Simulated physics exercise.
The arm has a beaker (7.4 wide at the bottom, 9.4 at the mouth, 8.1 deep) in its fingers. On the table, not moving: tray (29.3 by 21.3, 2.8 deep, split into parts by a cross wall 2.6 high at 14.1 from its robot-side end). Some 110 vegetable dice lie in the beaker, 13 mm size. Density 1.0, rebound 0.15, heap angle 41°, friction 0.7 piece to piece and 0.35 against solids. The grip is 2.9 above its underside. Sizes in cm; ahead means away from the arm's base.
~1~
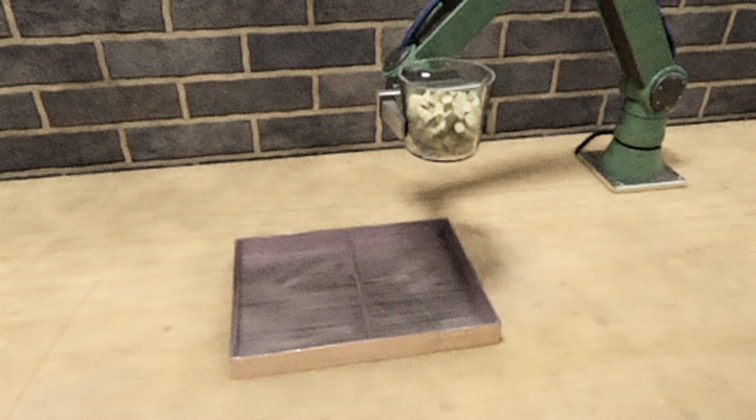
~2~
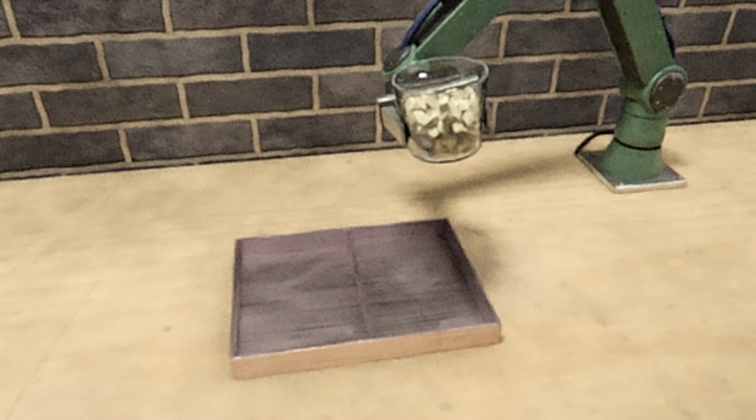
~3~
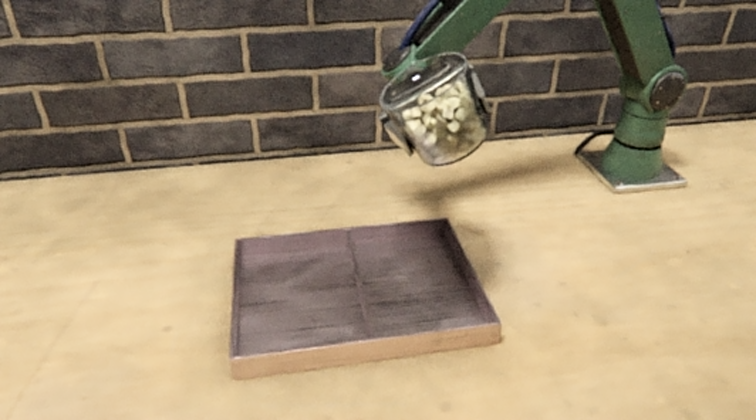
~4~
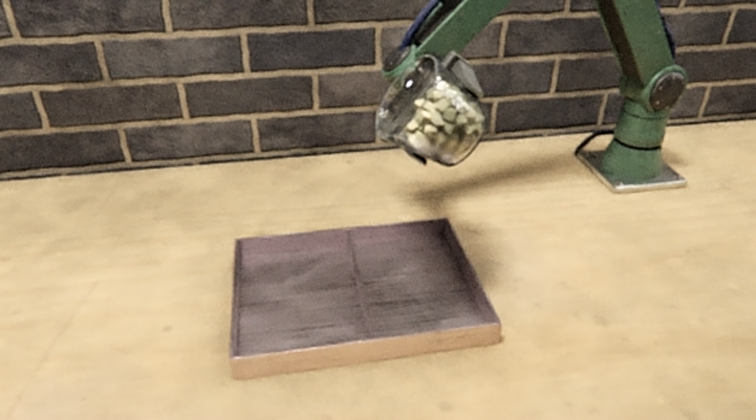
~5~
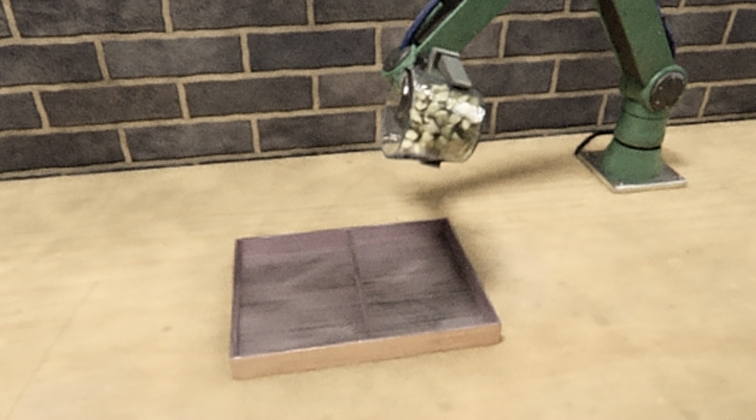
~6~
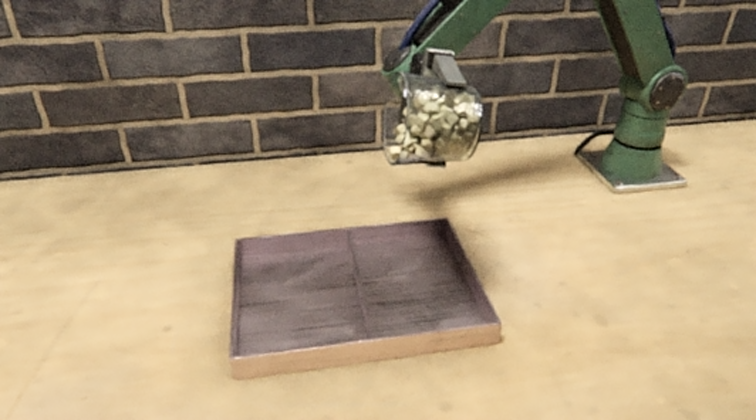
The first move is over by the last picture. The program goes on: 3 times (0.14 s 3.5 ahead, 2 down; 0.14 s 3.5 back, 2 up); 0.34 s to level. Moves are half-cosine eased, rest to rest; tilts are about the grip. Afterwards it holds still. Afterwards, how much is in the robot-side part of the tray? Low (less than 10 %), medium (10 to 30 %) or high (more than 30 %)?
Answer: Medium; 10 to 30 % of the vegetable dice finish in the robot-side part of the tray.
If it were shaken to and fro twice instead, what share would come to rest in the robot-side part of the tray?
It would be near 10 per cent.
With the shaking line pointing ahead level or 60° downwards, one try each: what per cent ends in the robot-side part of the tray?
About 20 and 5 per cent.
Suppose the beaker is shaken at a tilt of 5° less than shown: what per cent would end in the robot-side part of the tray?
In that case some 10 per cent.
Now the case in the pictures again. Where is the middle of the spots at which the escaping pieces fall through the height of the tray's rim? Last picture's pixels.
Around (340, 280).
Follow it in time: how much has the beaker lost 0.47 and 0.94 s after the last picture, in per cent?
In turn: 25, 45.
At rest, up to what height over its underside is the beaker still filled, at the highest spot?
Some 6.5 cm.
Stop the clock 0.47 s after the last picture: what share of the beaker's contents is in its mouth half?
Roughly 55 per cent.
Then, 0.47 s after the last picture, tilted 81° forward, highest piece 23 above the table; 82 in the beaker, 23 in the far-side part, 6 in the robot-side part, 2 in flight or on a rim.
Then, 0.94 s after the last picture, tilted 64° forward, highest piece 23 above the table; 60 in the beaker, 34 in the far-side part, 19 in the robot-side part.
Then, 1.38 s after the last picture, level, highest piece 27 above the table; 60 in the beaker, 34 in the far-side part, 19 in the robot-side part.
Then, 2.43 s after the last picture, level, highest piece 27 above the table; 60 in the beaker, 34 in the far-side part, 19 in the robot-side part.
Final count, 60 in the beaker, 34 in the far-side part, 19 in the robot-side part. That is 17 % in the robot-side part of the tray.
